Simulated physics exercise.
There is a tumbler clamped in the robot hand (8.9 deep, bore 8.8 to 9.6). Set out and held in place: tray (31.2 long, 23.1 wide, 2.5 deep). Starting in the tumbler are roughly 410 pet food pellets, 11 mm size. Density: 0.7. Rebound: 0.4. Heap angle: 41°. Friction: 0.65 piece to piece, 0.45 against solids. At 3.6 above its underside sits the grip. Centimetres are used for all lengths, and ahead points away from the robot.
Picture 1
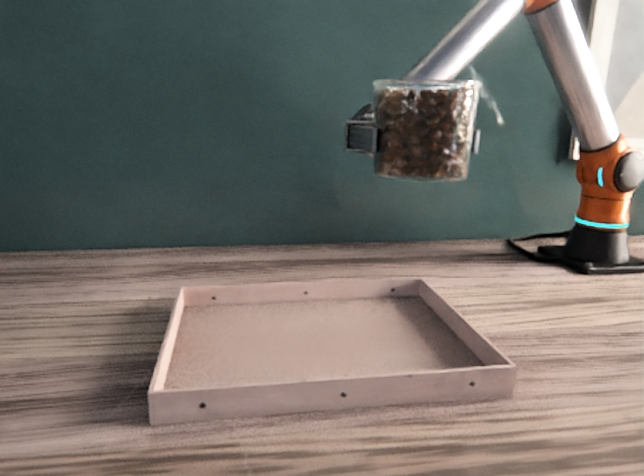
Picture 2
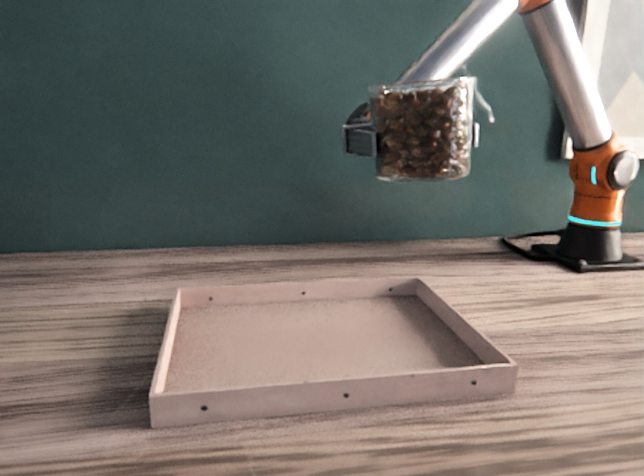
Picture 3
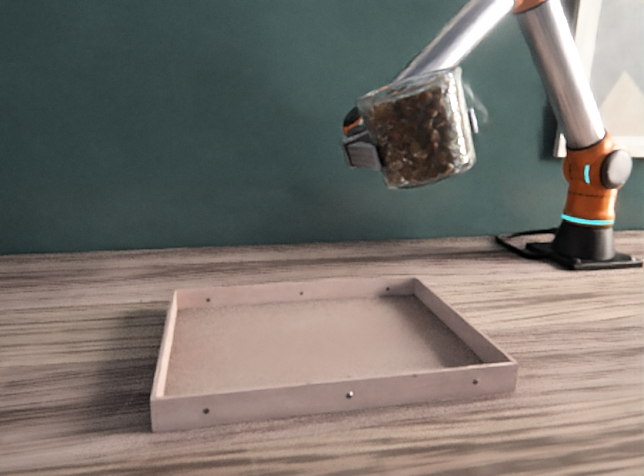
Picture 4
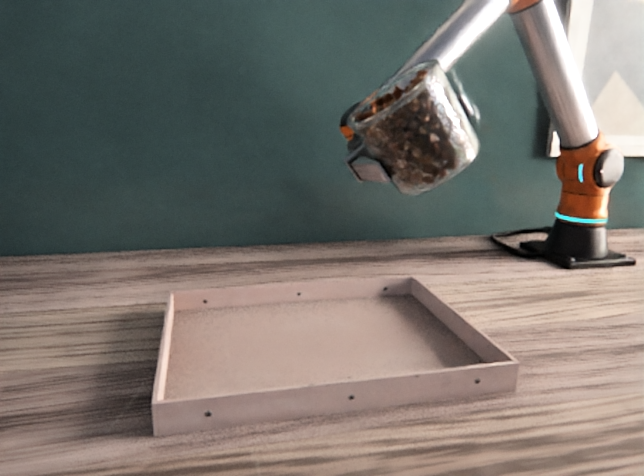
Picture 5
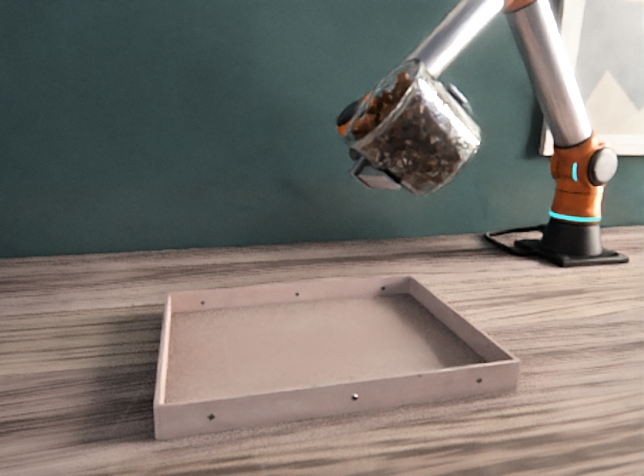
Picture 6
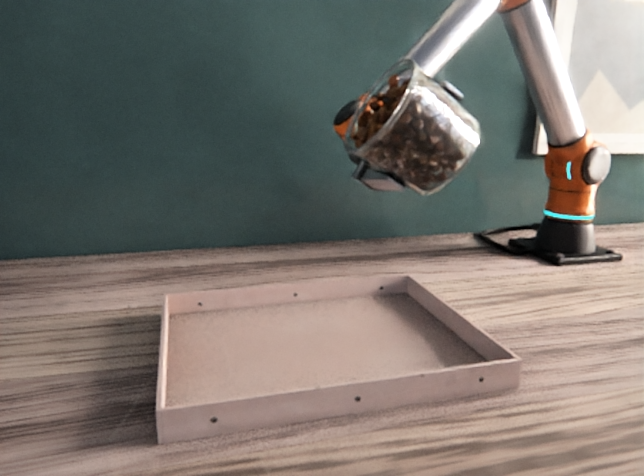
At the start, a robot arm holds a clear tumbler of brown pellets upright above an empty, shallow tray on a wooden table. The arm tilts the tumbler steadily forward, its mouth turning toward the left, until it leans steeply, with the pellets still inside and the tray still empty.
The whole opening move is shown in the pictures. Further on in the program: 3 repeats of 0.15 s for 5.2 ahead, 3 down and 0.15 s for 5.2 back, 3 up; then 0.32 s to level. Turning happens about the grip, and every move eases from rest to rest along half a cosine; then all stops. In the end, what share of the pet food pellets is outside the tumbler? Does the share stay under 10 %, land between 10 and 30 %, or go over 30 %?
It lands between 10 and 30 %.
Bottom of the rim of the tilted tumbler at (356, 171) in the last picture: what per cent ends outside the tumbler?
Somewhere around 50 %.
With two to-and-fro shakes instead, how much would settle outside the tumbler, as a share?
I'd expect close to 15 per cent then.
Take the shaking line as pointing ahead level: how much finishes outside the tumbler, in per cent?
I'd say close to 35 per cent.
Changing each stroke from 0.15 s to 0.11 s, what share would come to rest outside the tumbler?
Roughly 35 percent would.
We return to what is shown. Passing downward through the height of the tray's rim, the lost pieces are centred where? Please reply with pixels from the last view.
Close to pixel (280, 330).
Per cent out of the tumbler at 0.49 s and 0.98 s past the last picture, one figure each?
In turn: 10, 20.
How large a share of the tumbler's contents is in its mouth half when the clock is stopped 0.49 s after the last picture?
Close to 45 in a hundred.
Then, 0.49 s after the last picture, tilted 58° forward, highest piece 23 above the table; 367 in the tumbler, 34 in the tray, 6 in flight or on a rim.
Then, 0.98 s after the last picture, tilted 50° forward, highest piece 25 above the table; 333 in the tumbler, 68 in the tray, 2 on the table or floor, 4 in flight or on a rim.
Then, 1.42 s after the last picture, level, highest piece 28 above the table; 333 in the tumbler, 72 in the tray, 2 on the table or floor.
Then, 2.47 s after the last picture, level, highest piece 28 above the table; 333 in the tumbler, 72 in the tray, 2 on the table or floor.
Final count, 333 in the tumbler, 72 in the tray, 2 on the table or floor. That is 18 % outside the tumbler.
